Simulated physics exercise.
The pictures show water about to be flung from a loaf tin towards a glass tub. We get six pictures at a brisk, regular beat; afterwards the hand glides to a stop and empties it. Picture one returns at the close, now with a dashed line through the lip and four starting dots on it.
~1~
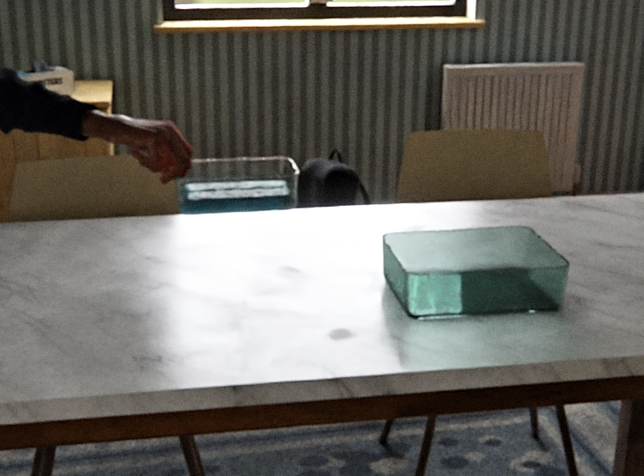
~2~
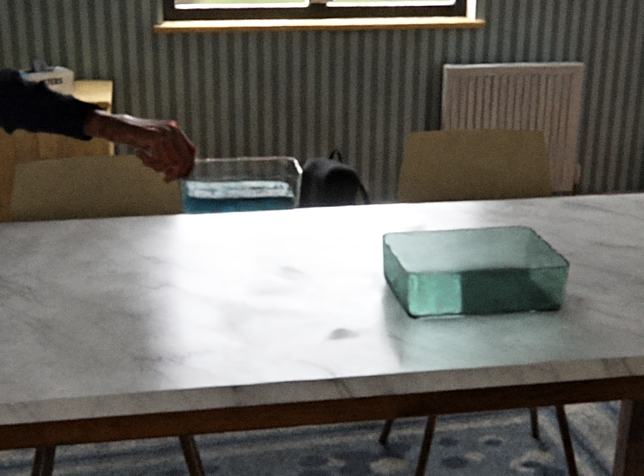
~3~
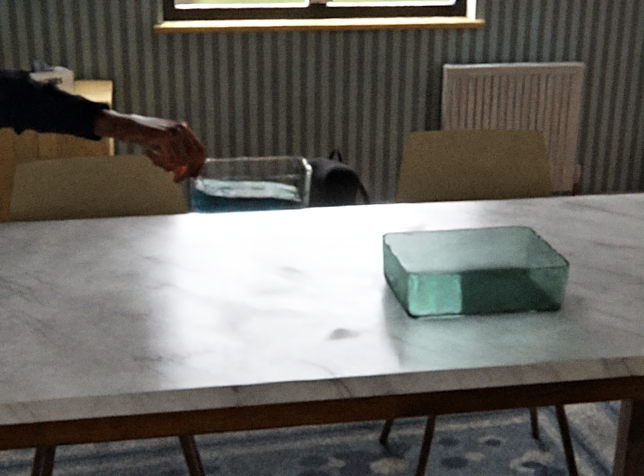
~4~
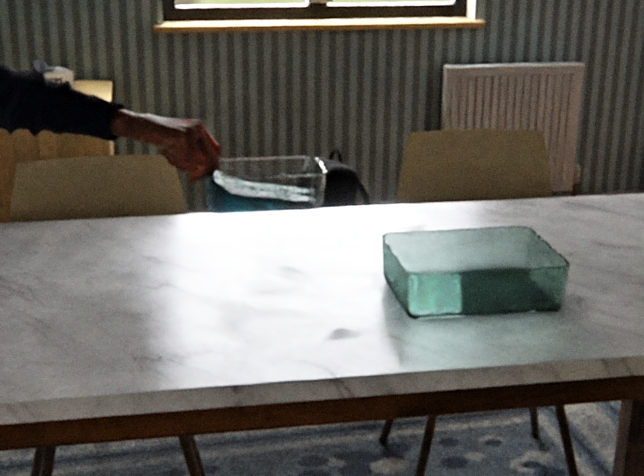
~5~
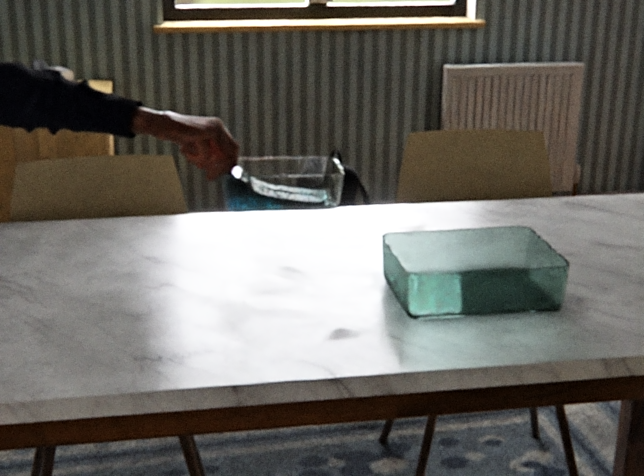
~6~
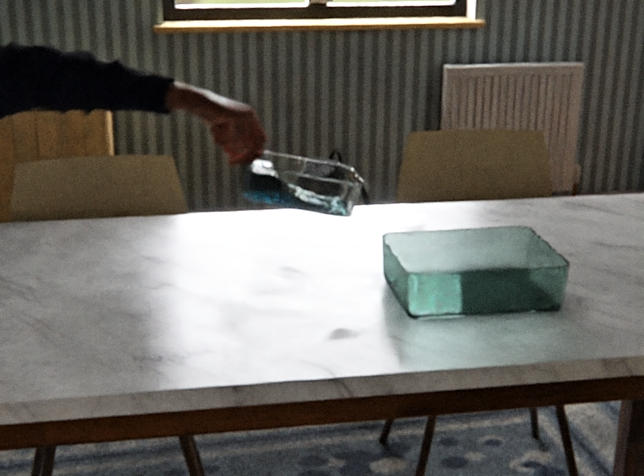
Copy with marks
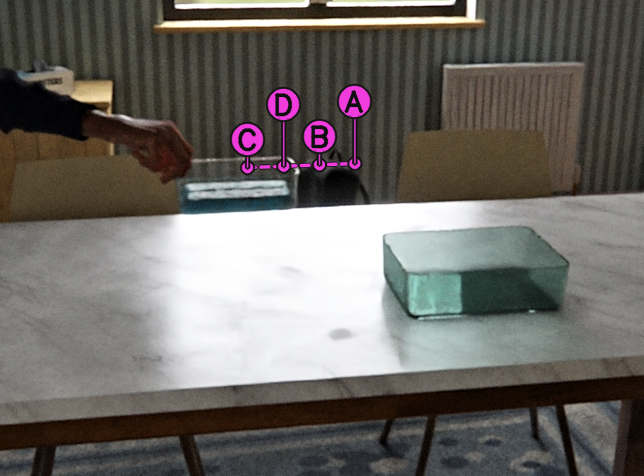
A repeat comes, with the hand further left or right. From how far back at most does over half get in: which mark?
Use spot B.
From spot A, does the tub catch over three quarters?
Yes, it does.
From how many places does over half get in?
Two of the four.
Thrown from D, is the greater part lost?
Yes, that goes wrong.
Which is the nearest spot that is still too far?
It is D.
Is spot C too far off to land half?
Yes, that goes wrong.
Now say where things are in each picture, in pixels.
Upright, lip at (293, 165); tub from (405, 318) to (562, 307); nothing has left yet.
Upright, lip at (296, 165); nothing has left yet.
Upright, lip at (306, 165); nothing has left yet.
Upright, lip at (320, 164); nothing has left yet.
Upright, lip at (337, 165); nothing has left yet.
Tipped about 13°, lip at (357, 176); nothing has left yet.
On the marked copy, A at (354, 163); B at (319, 164); C at (247, 167); D at (283, 166).
Choosing A, about 88 % lands in the tub, 3 % falls short and 9 % goes beside or beyond.
Choosing B, about 77 % lands in the tub, 15 % falls short and 7 % goes beside or beyond.
Choosing C, about 0 % lands in the tub, 99 % falls short.
Choosing D, about 10 % lands in the tub, 87 % falls short and 3 % goes beside or beyond.
